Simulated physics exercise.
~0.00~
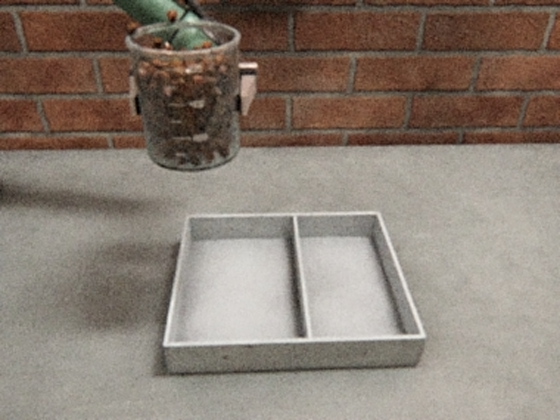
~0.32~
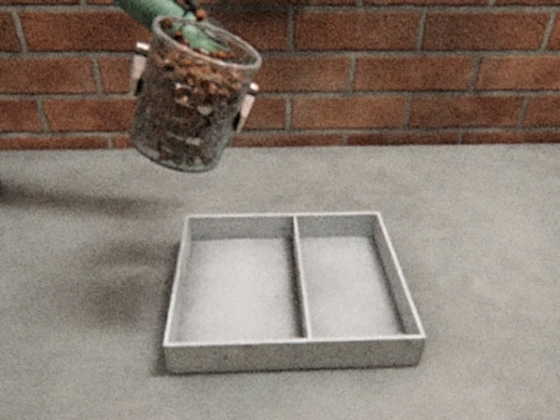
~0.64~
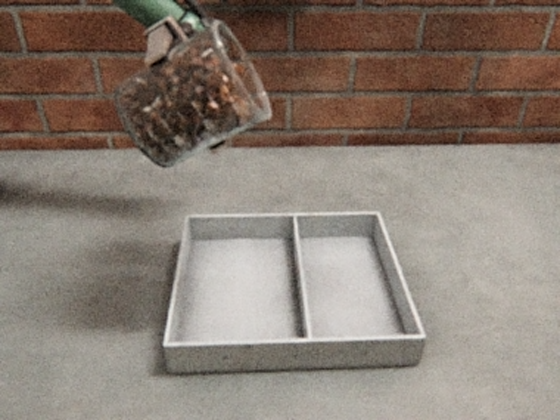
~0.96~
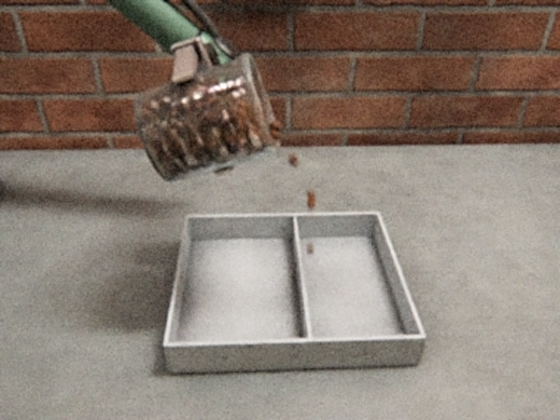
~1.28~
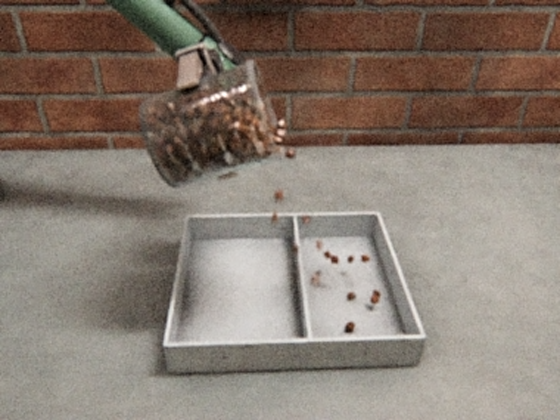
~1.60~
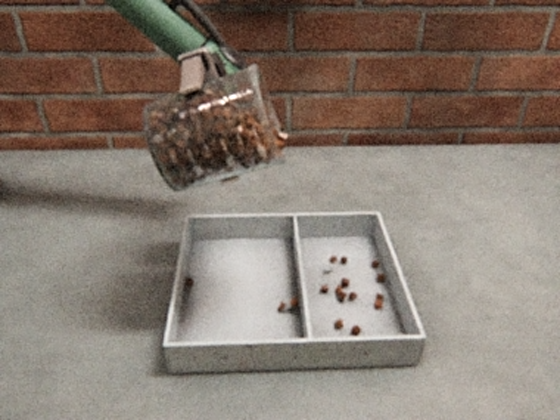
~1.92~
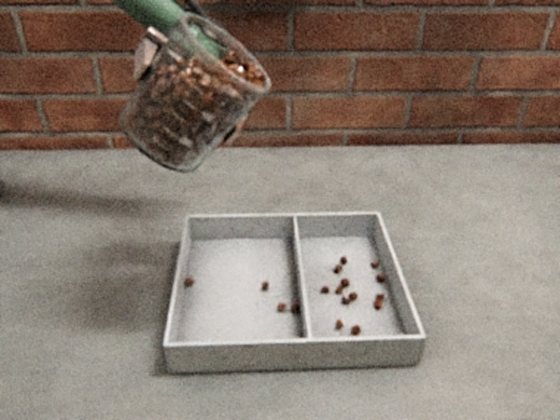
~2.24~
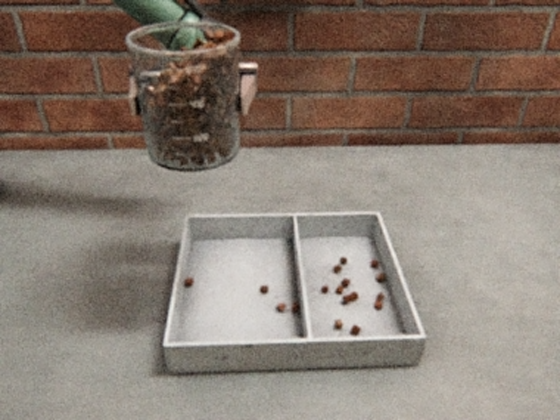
A green arm tipped a clear tumbler full of brown pellets over a divided gray tray, spilling a few into the right section and fewer into the left, then turned it upright again, still mostly full, while the tray stayed put.
